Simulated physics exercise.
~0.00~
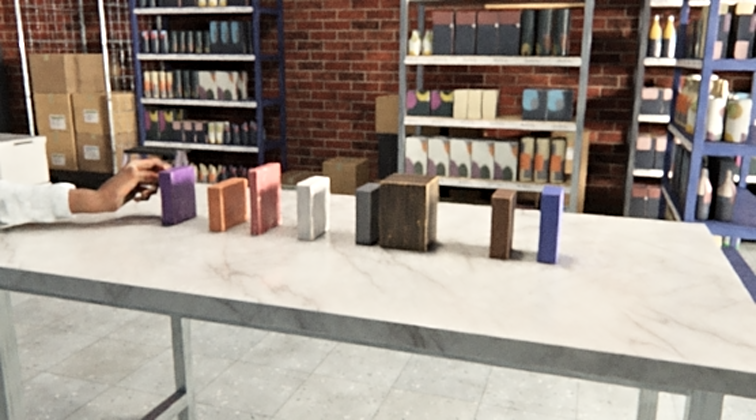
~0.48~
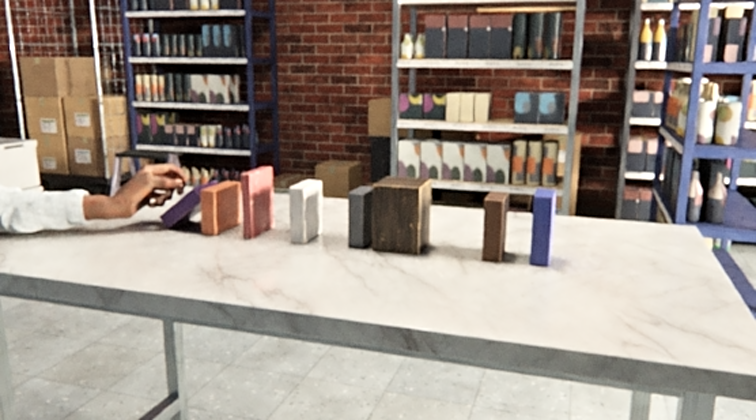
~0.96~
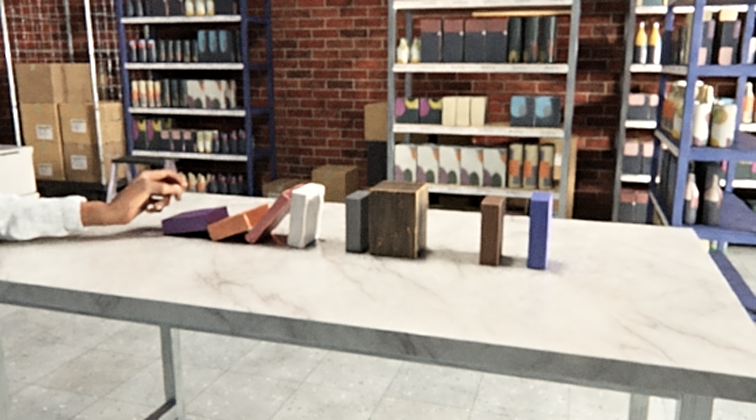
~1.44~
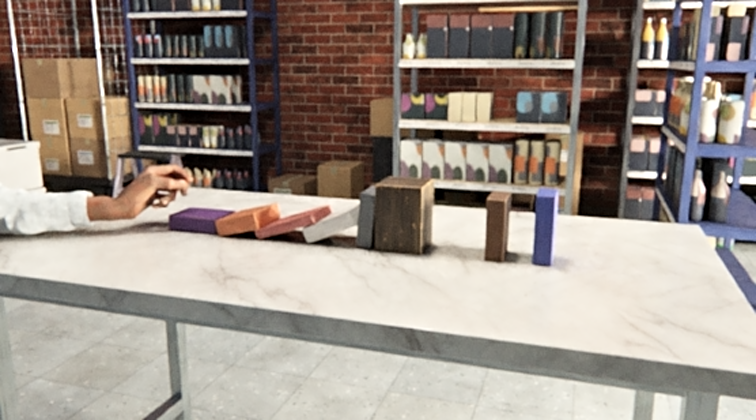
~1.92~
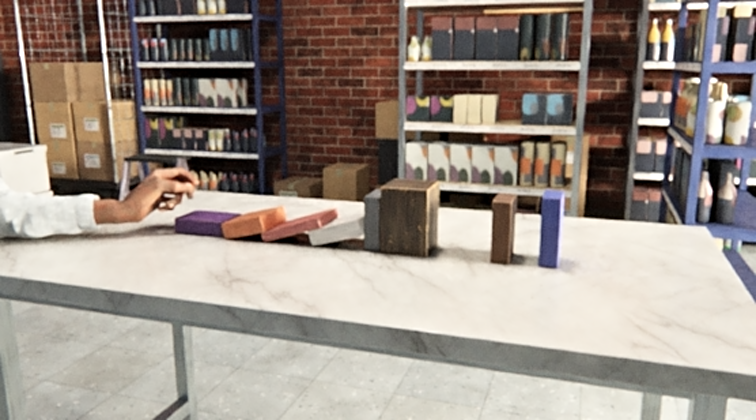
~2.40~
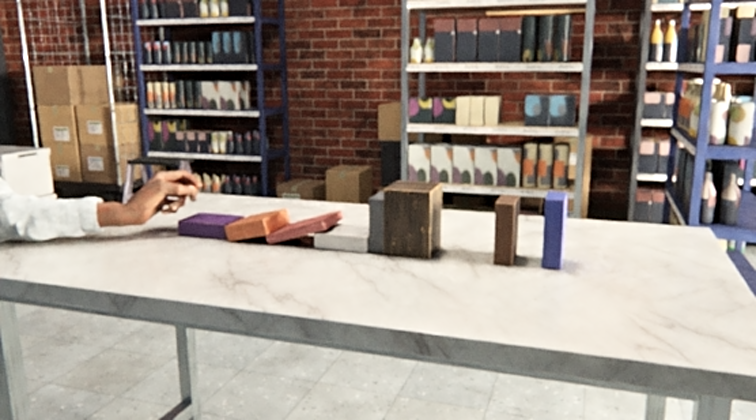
Purple block tipped by a hand toppling orange, red and white blocks rightward, the grey and large dark blocks staying upright.
